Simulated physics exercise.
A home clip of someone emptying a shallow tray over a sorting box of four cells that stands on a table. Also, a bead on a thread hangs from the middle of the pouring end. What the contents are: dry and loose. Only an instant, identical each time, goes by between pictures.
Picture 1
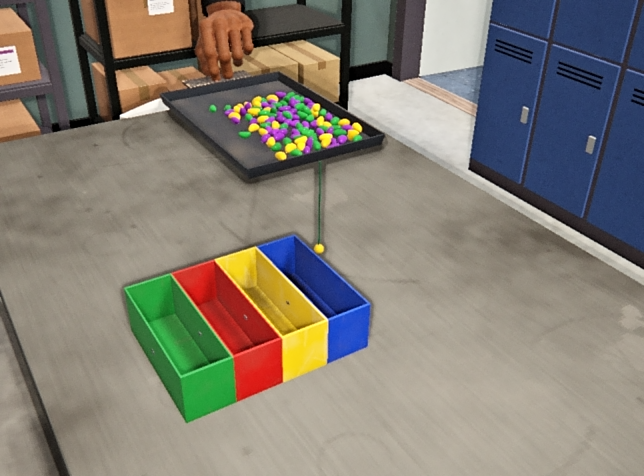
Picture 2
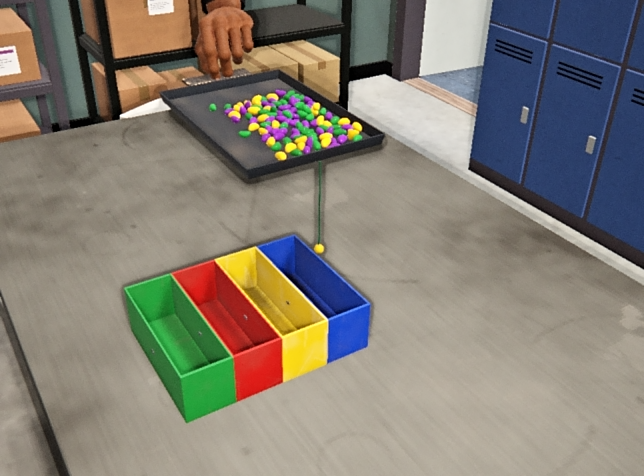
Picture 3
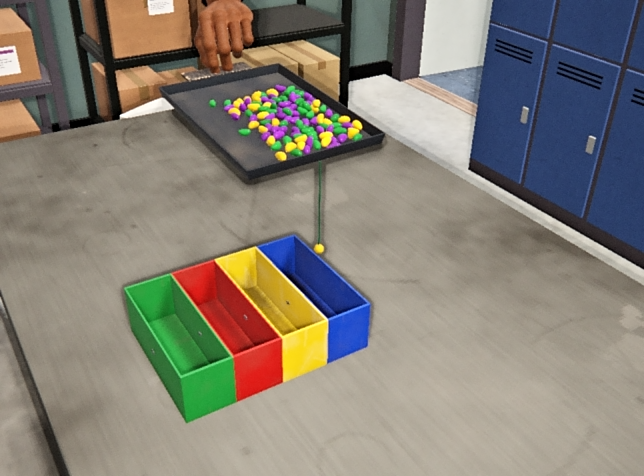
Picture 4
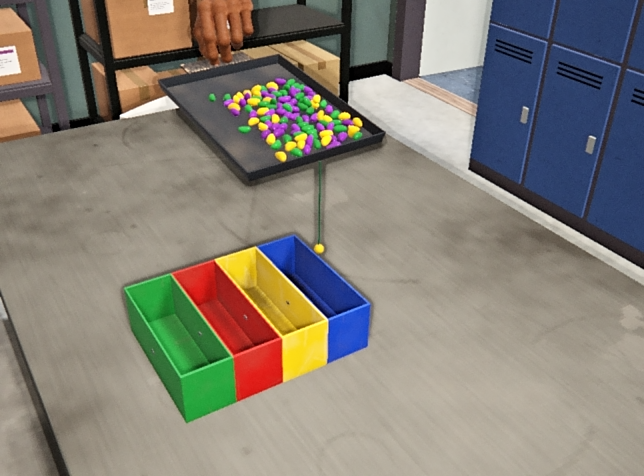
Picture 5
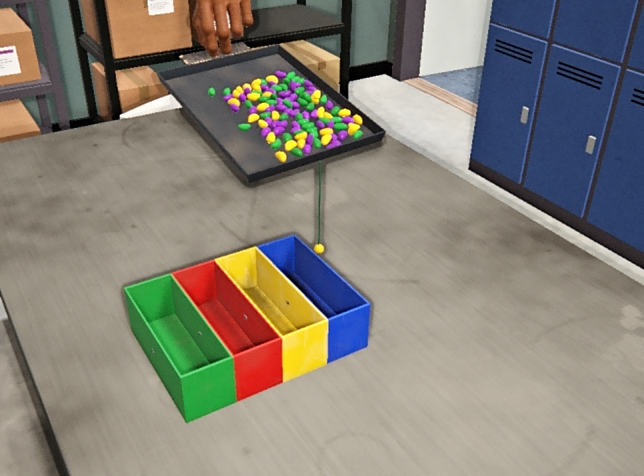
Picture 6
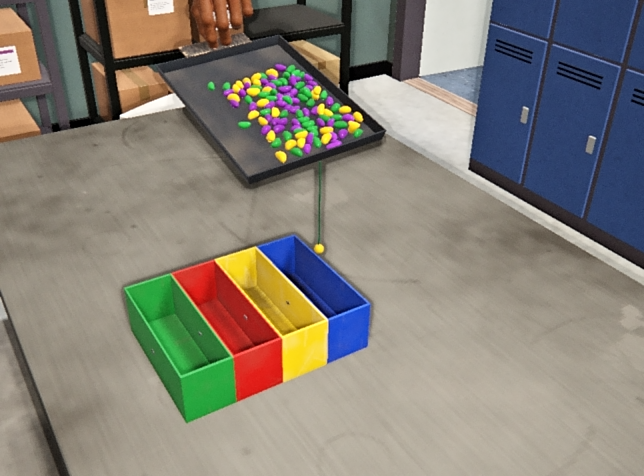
At first, a hand holds the far edge of a dark tray of green, yellow and purple jelly beans near a box with green, red, yellow and blue cells. The hand lowers slightly behind the tray, which gradually tips a little, its near left corner lowest, while the beans barely shift.
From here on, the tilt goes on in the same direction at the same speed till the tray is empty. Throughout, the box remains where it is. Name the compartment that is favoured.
Yellow.
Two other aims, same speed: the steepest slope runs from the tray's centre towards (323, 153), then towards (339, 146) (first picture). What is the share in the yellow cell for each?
First some 10, then 0 per cent.
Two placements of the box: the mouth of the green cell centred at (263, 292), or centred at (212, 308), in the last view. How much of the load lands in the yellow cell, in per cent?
10 %, then 40 %.
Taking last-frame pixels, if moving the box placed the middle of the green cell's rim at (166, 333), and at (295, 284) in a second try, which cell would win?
In the first try it is the yellow cell, in the second it is the cell in green.
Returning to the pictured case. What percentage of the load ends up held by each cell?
The green cell holds 0 %, the red cell 10 %, the yellow cell 60 % and the blue cell 30 %.
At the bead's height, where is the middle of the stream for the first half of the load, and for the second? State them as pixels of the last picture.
(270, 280) for the early half, (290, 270) for the late half.
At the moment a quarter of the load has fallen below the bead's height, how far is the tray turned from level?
Roughly 105 degrees from level.
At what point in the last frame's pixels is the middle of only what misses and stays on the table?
About (446, 313).
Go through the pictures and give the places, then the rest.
Corners of the pouring end at (249, 167) and (382, 134), level; middle of the load at (288, 123), jelly beans; bead on its thread at (319, 249); green cell at (209, 385); red cell at (259, 365); yellow cell at (305, 347); blue cell at (348, 329), in the first picture.
Corners of the pouring end at (249, 168) and (382, 133), level; middle of the load at (288, 122), in the second picture.
Corners of the pouring end at (249, 169) and (382, 133), tipped barely, lowest at the left corner; middle of the load at (288, 119), in the third picture.
Corners of the pouring end at (249, 171) and (382, 132), tipped a little, lowest at the left corner; middle of the load at (288, 116), in the fourth picture.
Corners of the pouring end at (249, 172) and (382, 130), tipped a little, lowest at the left corner; middle of the load at (288, 112), in the fifth picture.
Corners of the pouring end at (249, 174) and (383, 130), tipped a little, lowest at the left corner; middle of the load at (288, 108); green cell at (209, 385); red cell at (259, 365); yellow cell at (305, 347); blue cell at (348, 329), in the sixth picture.
Soon after the last picture, tray tipped steeply; nearly all on the tray; a stray few in the yellow cell.
A little later, tray tipped right over; nearly all on the tray; a stray few in the red cell; a stray few in the yellow cell; a small part falling or outside the box.
Later still, tray tipped past a quarter turn; about half in the yellow cell; about a quarter in the blue cell; a small part in the red cell; a small part falling or outside the box.
At rest, tray tipped past a quarter turn; about half in the yellow cell; about a quarter in the blue cell; a small part in the red cell; none in the green cell; a small part outside the box.
